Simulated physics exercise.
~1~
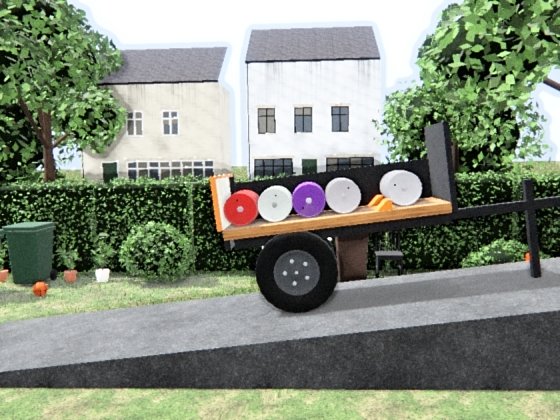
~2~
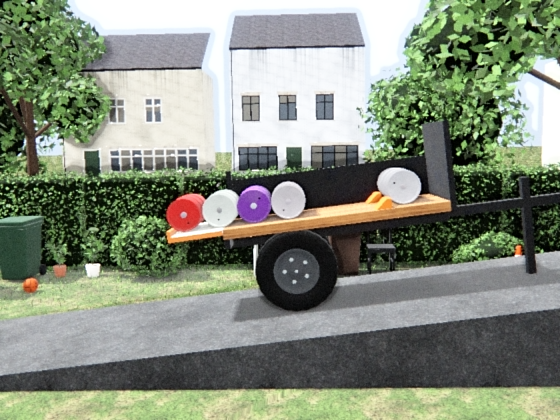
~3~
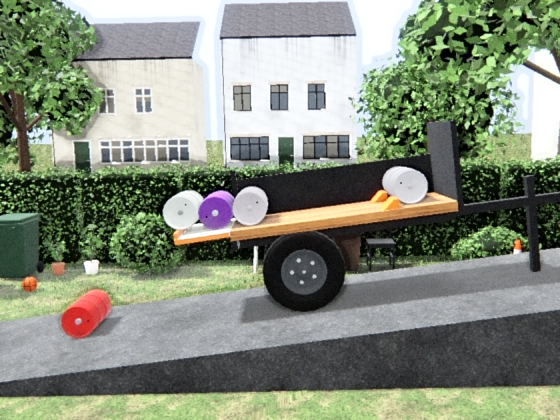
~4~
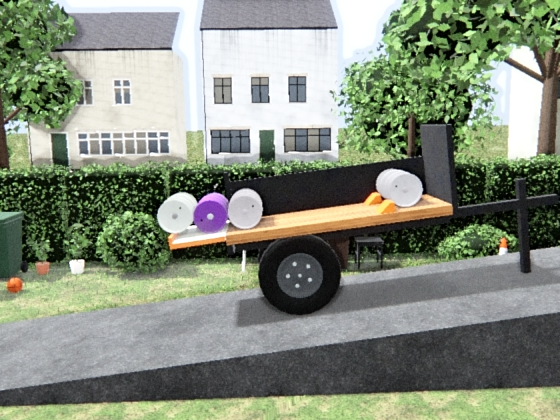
A trailer stood tilted on a sloping road as its tailgate dropped open, and the drums behind it rolled left until the red one fell onto the road and went out of sight, while the purple one stayed aboard between two white ones.
